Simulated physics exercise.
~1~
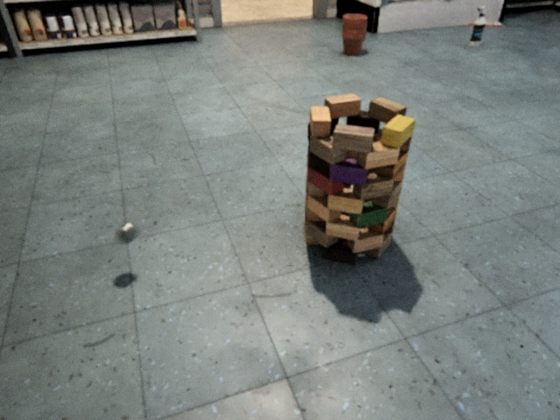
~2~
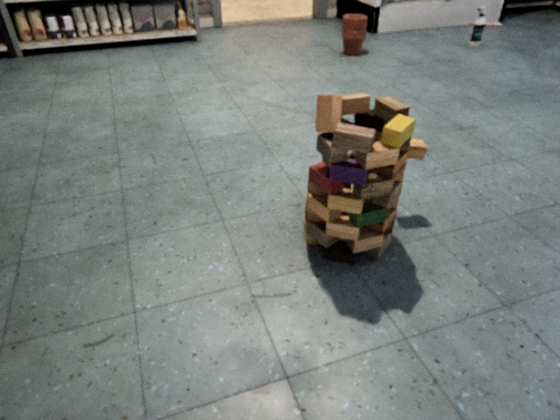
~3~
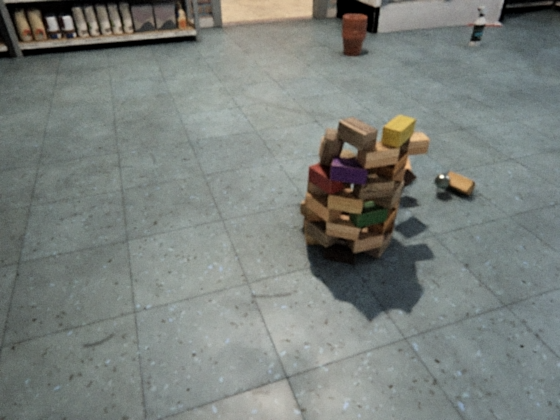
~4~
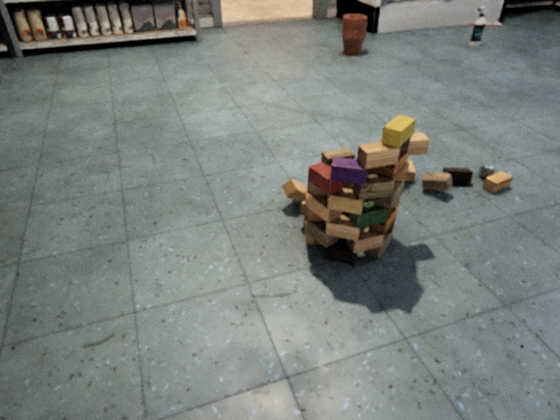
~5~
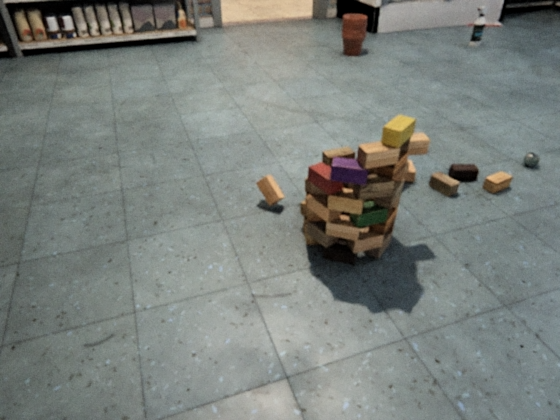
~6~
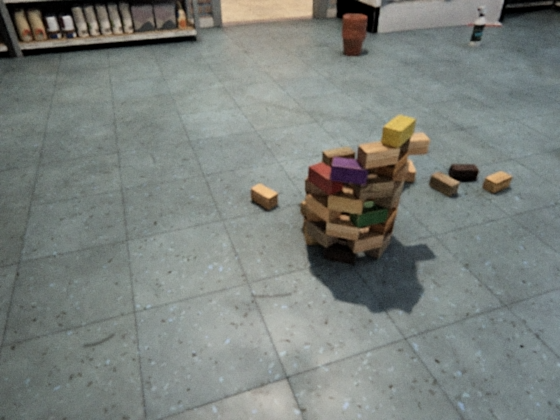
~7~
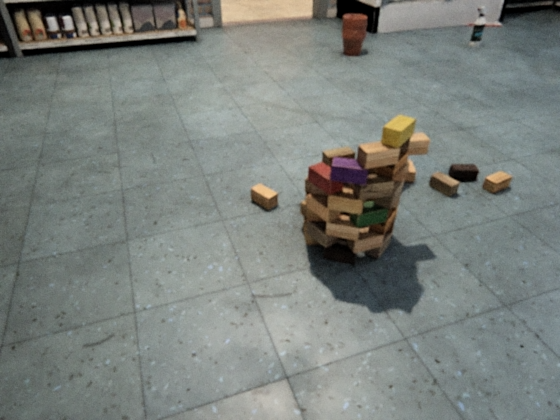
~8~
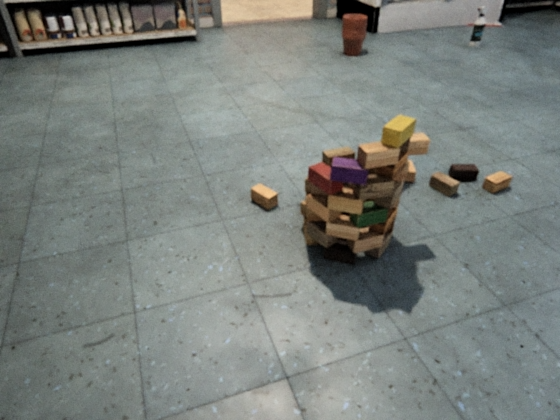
Steel ball flying into a round wooden block tower, knocking upper blocks onto the tiled floor while the purple block stays up.
